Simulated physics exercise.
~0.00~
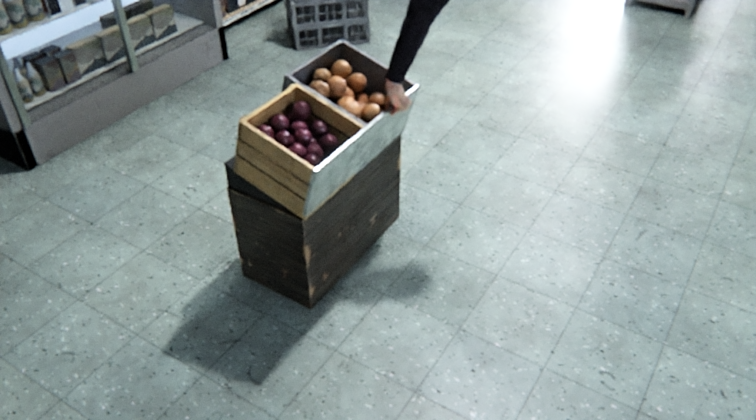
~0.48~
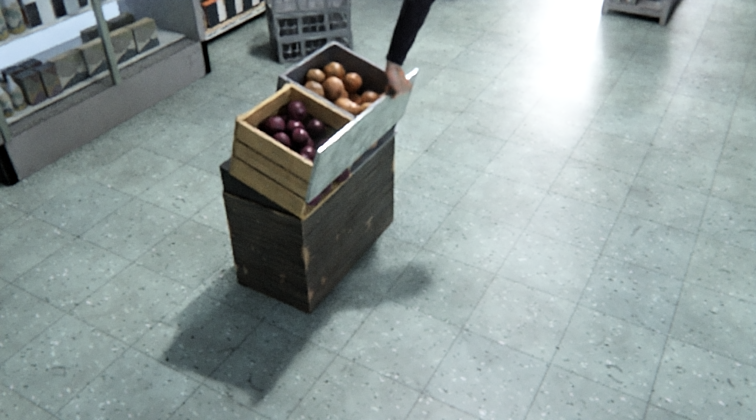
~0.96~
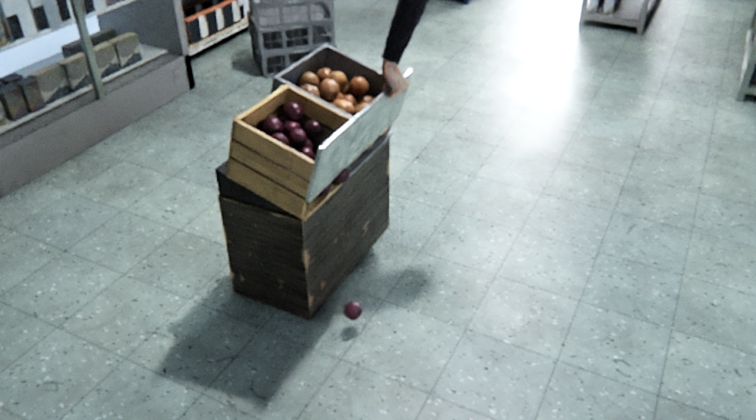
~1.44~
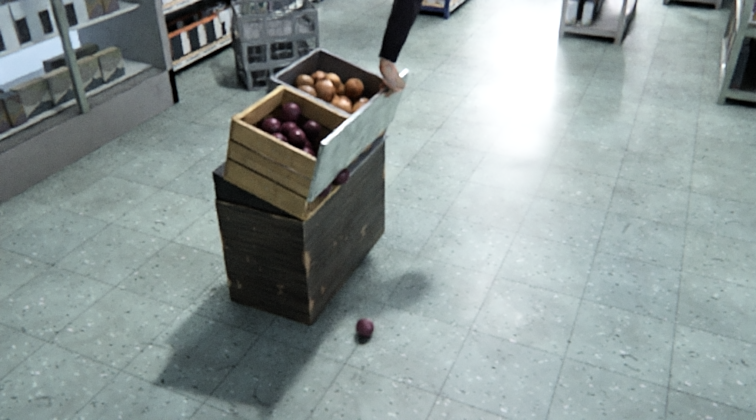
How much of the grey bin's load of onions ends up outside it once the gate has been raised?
Fewer than one in six of its onions leave the grey bin. In fact none of the brown onions come out, and the only one on the floor is a red onion from the wooden bin.
